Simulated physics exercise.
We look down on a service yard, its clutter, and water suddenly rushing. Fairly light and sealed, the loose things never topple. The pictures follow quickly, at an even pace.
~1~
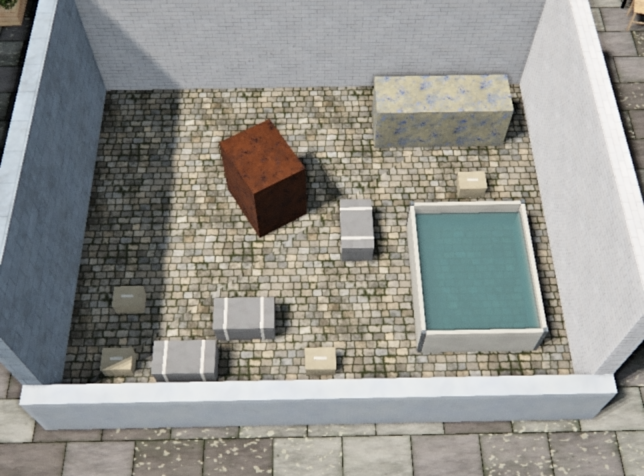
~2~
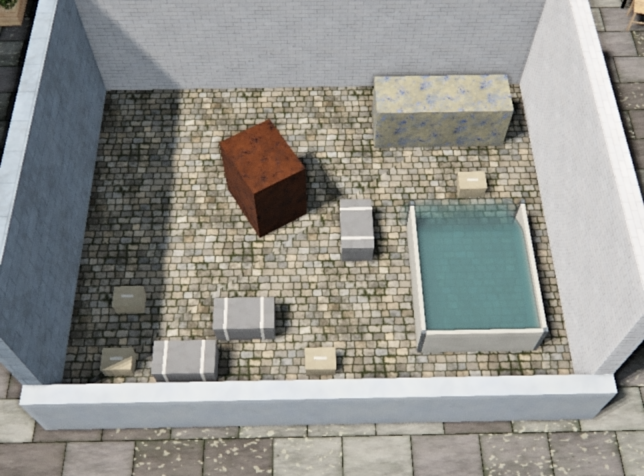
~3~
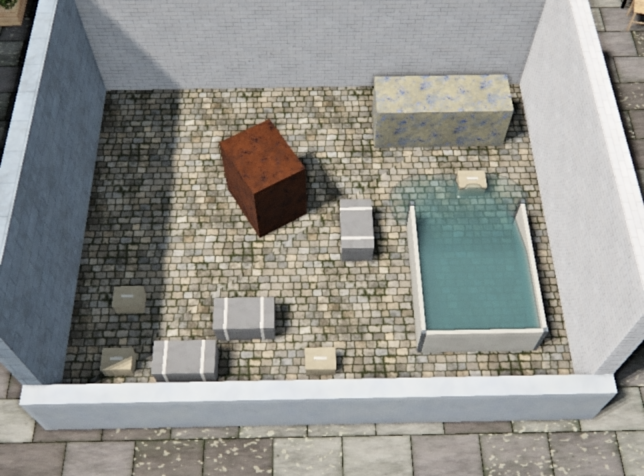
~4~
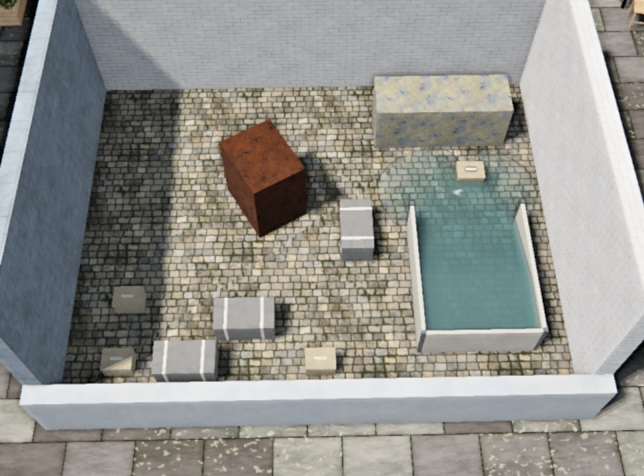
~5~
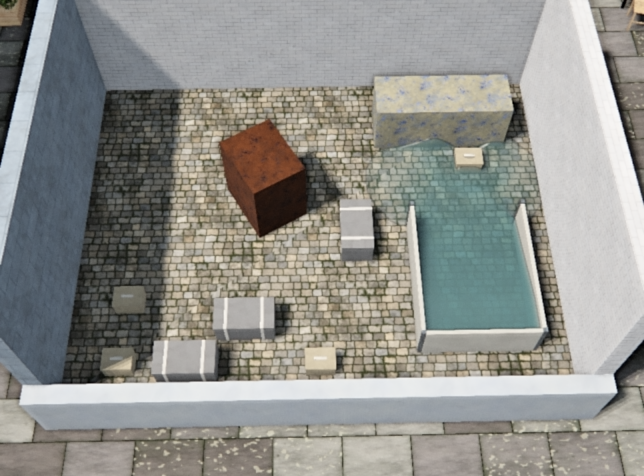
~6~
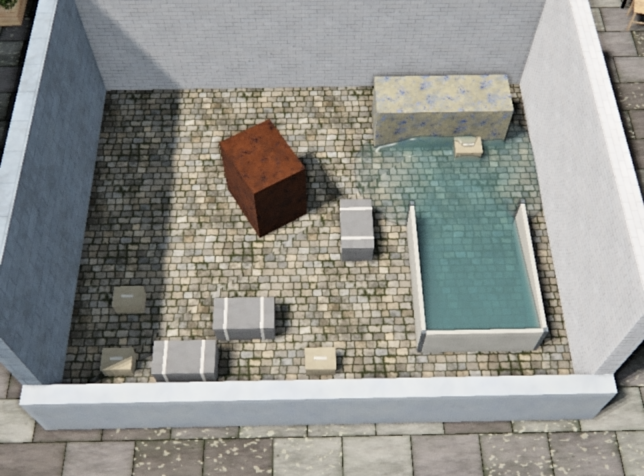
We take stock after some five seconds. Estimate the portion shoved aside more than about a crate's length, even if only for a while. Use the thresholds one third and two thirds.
I'd put it under one third.
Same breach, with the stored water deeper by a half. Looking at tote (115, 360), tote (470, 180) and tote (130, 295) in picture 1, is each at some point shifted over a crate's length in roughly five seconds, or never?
Result by item: Didn't cover it; covered it; didn't cover it.
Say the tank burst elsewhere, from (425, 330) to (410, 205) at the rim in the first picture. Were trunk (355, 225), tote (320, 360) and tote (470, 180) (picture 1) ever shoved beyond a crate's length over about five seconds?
First covers that distance, second covers that distance, third stays short of it.
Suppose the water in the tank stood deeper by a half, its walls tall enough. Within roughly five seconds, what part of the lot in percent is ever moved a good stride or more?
I'd say somewhere about 40 percent.
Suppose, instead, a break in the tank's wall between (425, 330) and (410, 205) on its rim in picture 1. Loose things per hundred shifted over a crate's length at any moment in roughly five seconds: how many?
Estimate: Some 90 per cent.
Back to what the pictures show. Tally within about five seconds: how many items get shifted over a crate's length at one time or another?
1.
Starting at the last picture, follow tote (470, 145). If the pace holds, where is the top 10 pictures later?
(523, 136).
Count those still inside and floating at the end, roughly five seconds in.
0 in total.
A moment on, 1 of 7 are well off their spots; 1 afloat.
Next, 1 of 7 are well off their spots; 1 afloat.
Later, 1 of 7 are well off their spots; 1 afloat.
In the end, 1 of 7 are well off their spots, and 1 have been at some point; 0 afloat.
